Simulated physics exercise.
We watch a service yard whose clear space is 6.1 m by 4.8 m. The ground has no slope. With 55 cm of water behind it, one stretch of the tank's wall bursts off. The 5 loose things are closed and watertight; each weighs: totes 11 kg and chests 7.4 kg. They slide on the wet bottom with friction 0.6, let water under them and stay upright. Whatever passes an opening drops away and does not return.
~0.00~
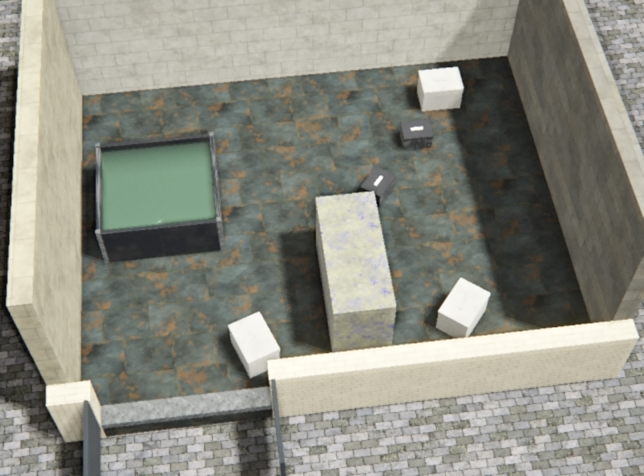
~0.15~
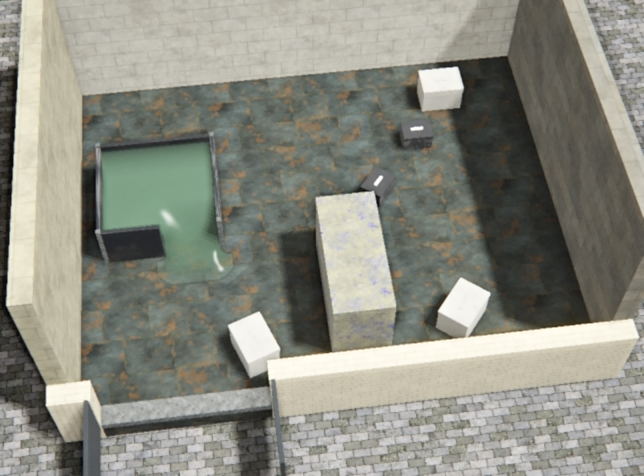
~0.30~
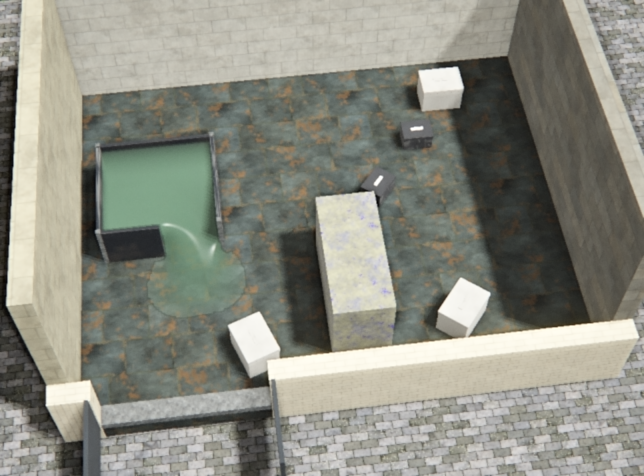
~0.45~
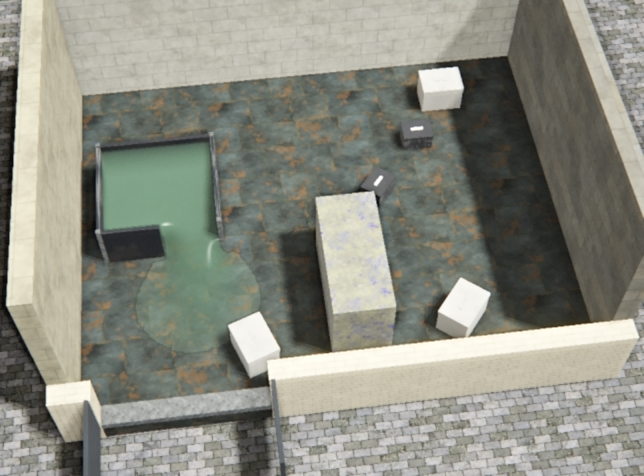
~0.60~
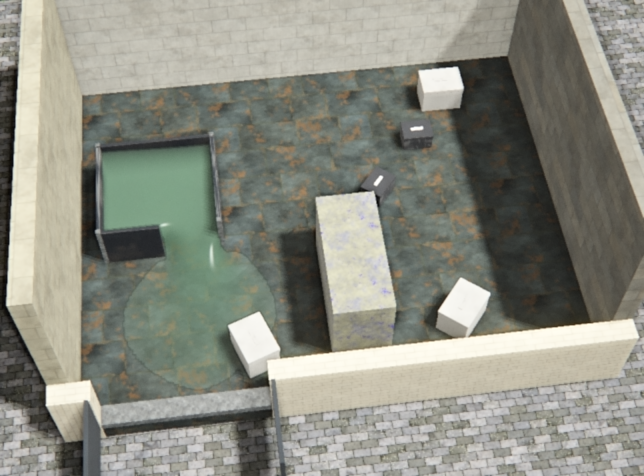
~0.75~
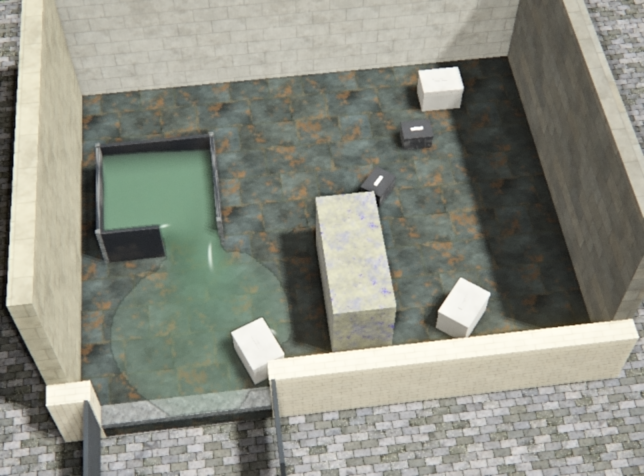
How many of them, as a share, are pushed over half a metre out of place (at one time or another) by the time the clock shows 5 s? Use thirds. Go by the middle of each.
That comes to less than a third.
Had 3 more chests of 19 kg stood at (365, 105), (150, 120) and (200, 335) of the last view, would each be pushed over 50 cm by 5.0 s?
In that order: Short of it, less, past it.
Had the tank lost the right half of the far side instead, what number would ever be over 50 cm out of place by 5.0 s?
Then 1.
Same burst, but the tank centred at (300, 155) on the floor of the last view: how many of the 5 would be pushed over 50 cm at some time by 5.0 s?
In that case 1 of them.
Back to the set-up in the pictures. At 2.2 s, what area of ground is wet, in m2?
Roughly 8.5 m2.
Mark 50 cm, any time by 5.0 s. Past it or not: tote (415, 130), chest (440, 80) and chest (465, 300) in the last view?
In that order: Less, less, less.
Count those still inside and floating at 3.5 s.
1 of them.
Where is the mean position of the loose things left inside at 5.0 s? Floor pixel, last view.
Around (422, 183).
After 1.1 s 0 of 5 are over 50 cm from their spots; 0 afloat.
After 2.2 s 0 of 5 are over 50 cm from their spots; 1 afloat.
After 3.5 s 0 of 5 are over 50 cm from their spots; 1 afloat.
After 5.0 s 1 of 5 are over 50 cm from their spots, and 1 have been at some point; 0 afloat.
